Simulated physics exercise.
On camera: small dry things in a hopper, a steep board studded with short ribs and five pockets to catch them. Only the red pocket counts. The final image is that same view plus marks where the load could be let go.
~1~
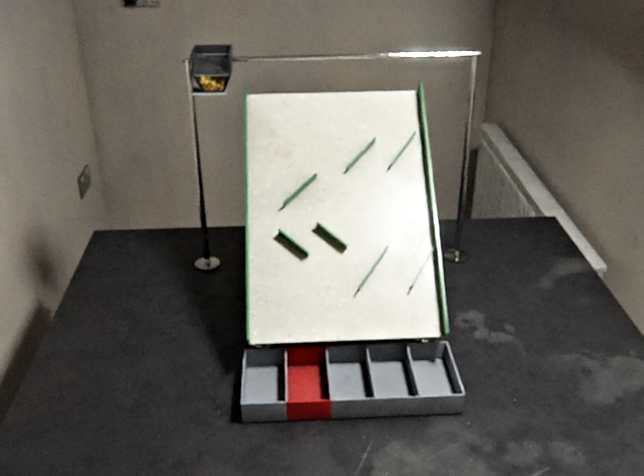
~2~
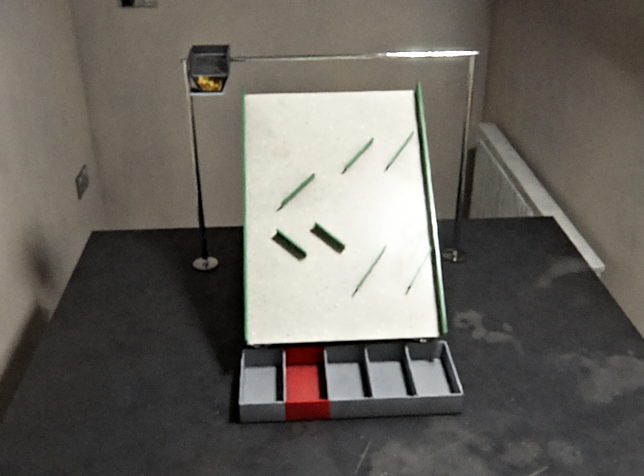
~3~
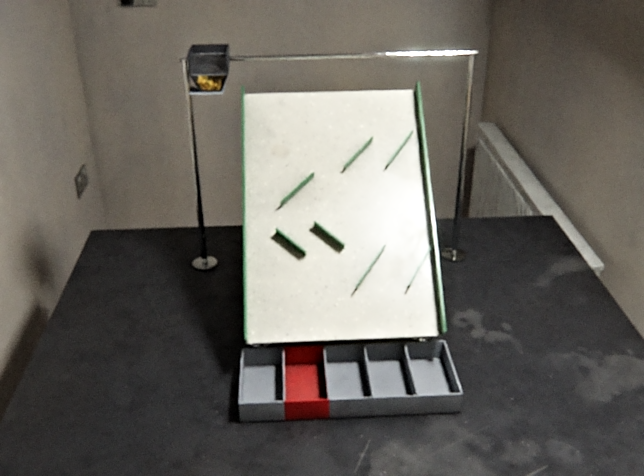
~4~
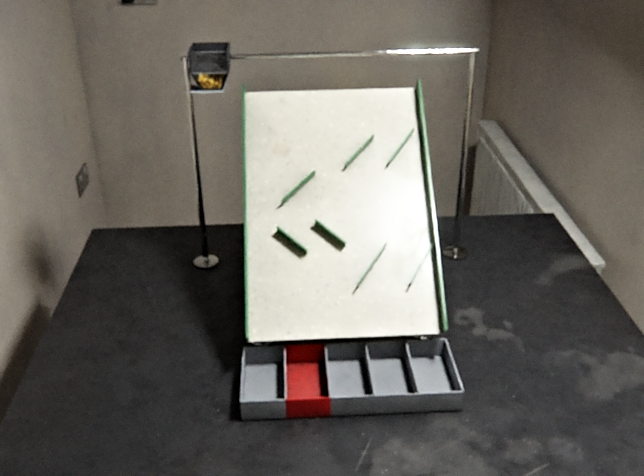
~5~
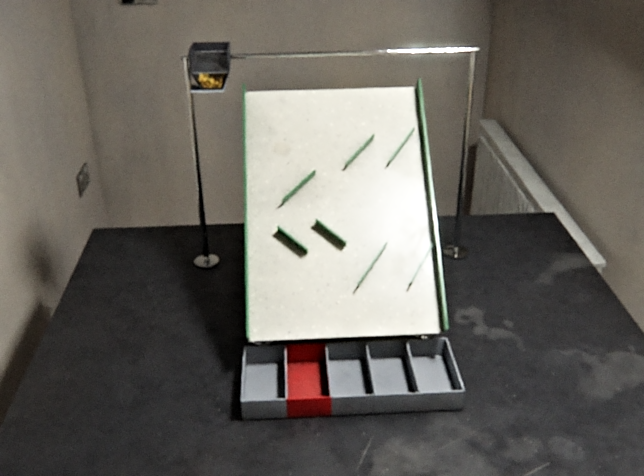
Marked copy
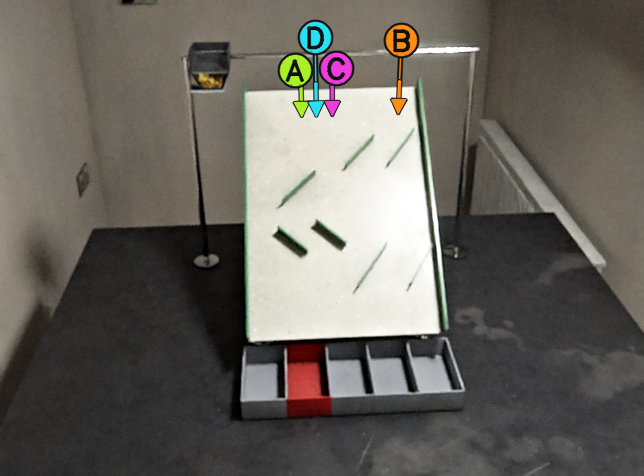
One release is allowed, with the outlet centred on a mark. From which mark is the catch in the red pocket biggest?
Mark B.
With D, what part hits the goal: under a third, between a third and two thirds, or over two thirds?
Under a third.
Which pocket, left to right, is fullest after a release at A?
It is the first one.
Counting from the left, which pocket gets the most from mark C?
The third.
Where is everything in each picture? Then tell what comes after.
In the first picture, hopper at (214, 82), puffed corn balls, door shut.
In the second picture, ribs (346, 166) to (374, 137), (388, 164) to (414, 131), (281, 203) to (315, 173).
In the third picture, ribs (276, 228) to (306, 252), (314, 221) to (345, 245), (356, 286) to (385, 244).
In the fourth picture, ribs (411, 283) to (432, 244).
In the fifth picture, red pocket at (309, 406), number 2 of 5 from the left.
On the marked copy, mark A meets the board at (301, 111); mark B meets the board at (398, 108); mark C meets the board at (332, 110); mark D meets the board at (316, 110).
With A, a small part in the red pocket, nearly all in other pockets.
With B, about half in the red pocket, about half in other pockets.
With C, a small part in the red pocket, nearly all in other pockets.
With D, a small part in the red pocket, nearly all in other pockets.
